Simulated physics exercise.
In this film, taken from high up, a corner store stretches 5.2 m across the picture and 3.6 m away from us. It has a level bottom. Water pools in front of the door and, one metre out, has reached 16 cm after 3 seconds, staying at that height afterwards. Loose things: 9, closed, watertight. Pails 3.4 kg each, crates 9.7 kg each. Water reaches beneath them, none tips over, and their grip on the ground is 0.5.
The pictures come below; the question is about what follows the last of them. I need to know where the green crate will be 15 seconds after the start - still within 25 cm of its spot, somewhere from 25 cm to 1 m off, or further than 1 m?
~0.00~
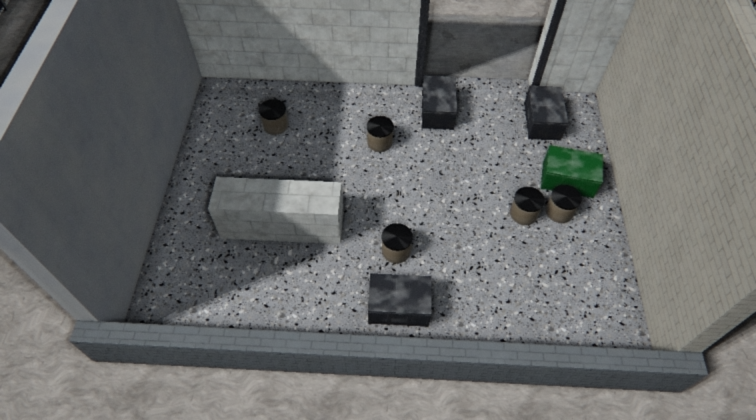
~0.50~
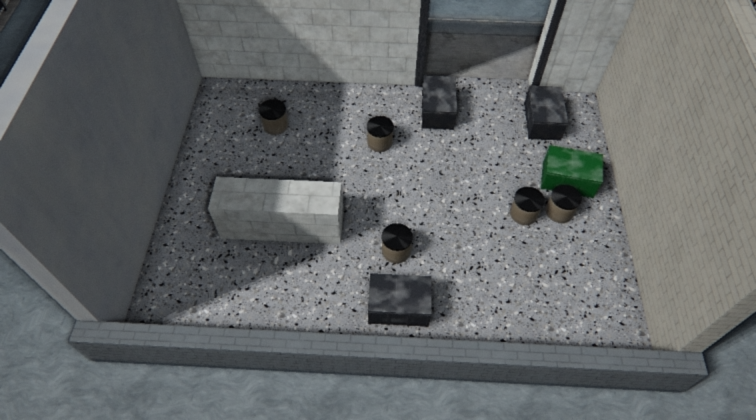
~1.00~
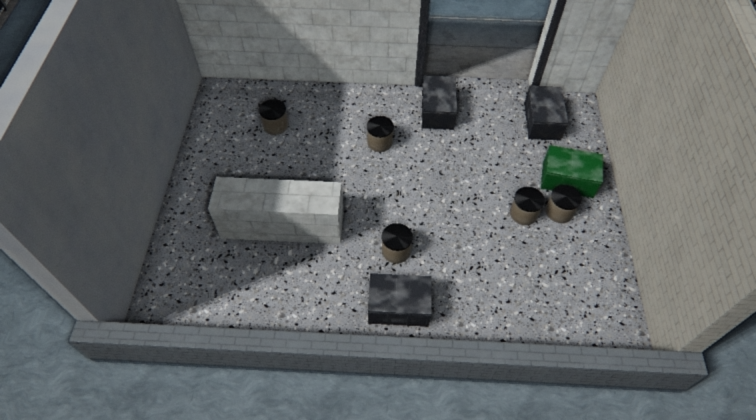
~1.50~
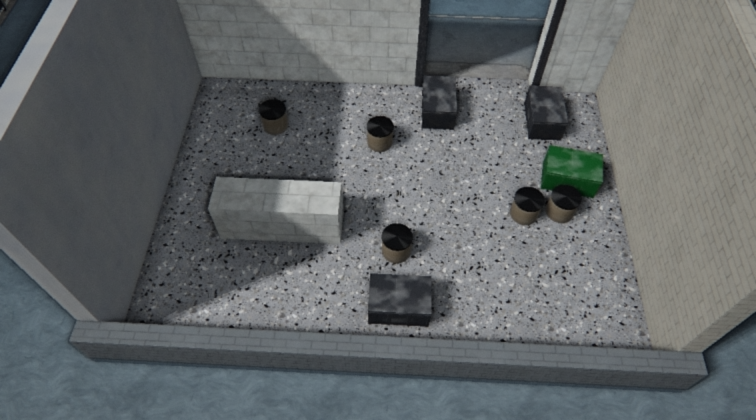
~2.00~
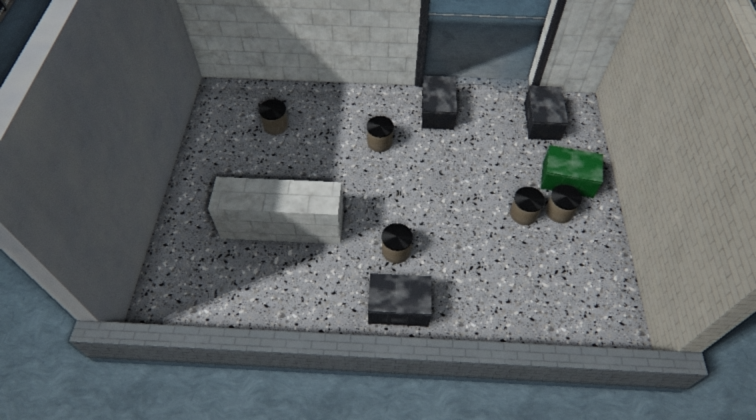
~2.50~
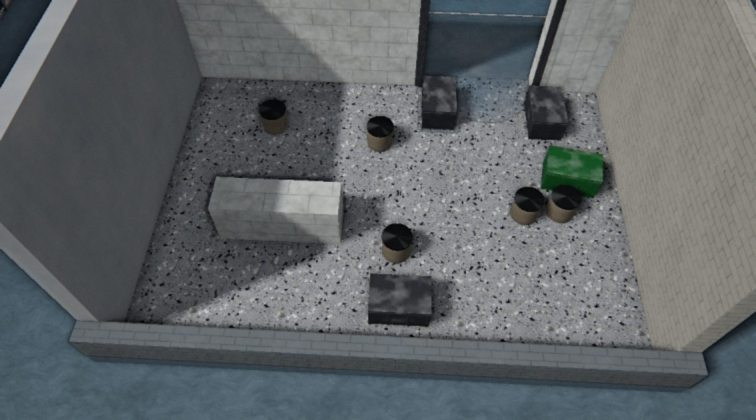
Further than 1 m.
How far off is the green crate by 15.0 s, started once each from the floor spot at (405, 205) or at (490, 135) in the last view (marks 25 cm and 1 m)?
In turn: It goes a long way; it goes a long way.
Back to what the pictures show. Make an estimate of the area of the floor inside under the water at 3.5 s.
Roughly 2.5 m2 of it is wet.
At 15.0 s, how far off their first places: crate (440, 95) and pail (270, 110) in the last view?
250 cm, 80 cm.
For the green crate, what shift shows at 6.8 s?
By then it has shifted roughly 80 cm.
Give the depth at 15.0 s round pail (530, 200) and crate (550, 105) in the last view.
I'd estimate 11 cm for the first and 8 cm for the second.
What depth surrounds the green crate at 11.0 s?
I'd say around 11 cm.
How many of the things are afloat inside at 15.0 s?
My tally comes to 9.
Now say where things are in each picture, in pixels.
In the first picture, the green crate at (575, 163), on the bottom; water covers 0.0 m2; 0 of 9 have shifted.
In the second picture, the green crate at (575, 163), on the bottom; water covers 0.0 m2; 0 of 9 have shifted.
In the third picture, the green crate at (575, 163), on the bottom; 0.0 m2 under water; 0 of 9 have shifted.
In the fourth picture, the green crate at (575, 163) rests on the ground; water covers 0.0 m2; 0 of 9 have shifted.
In the fifth picture, the green crate at (575, 163) rests on the ground; 0.0 m2 under water; 0 of 9 have shifted.
In the sixth picture, the green crate at (575, 163) rests on the ground; 0.5 m2 under water; 0 of 9 have shifted.
After 3.5 s the green crate is near (575, 163), 0.0 m from its start, aground; 0 afloat.
After 6.8 s the green crate is near (606, 226), 0.9 m from its start, afloat; 2 afloat.
After 11.0 s the green crate is near (495, 314), 2.2 m from its start, afloat; 7 afloat.
After 15.0 s the green crate is near (291, 293), 3.4 m from its start, afloat; 9 afloat.
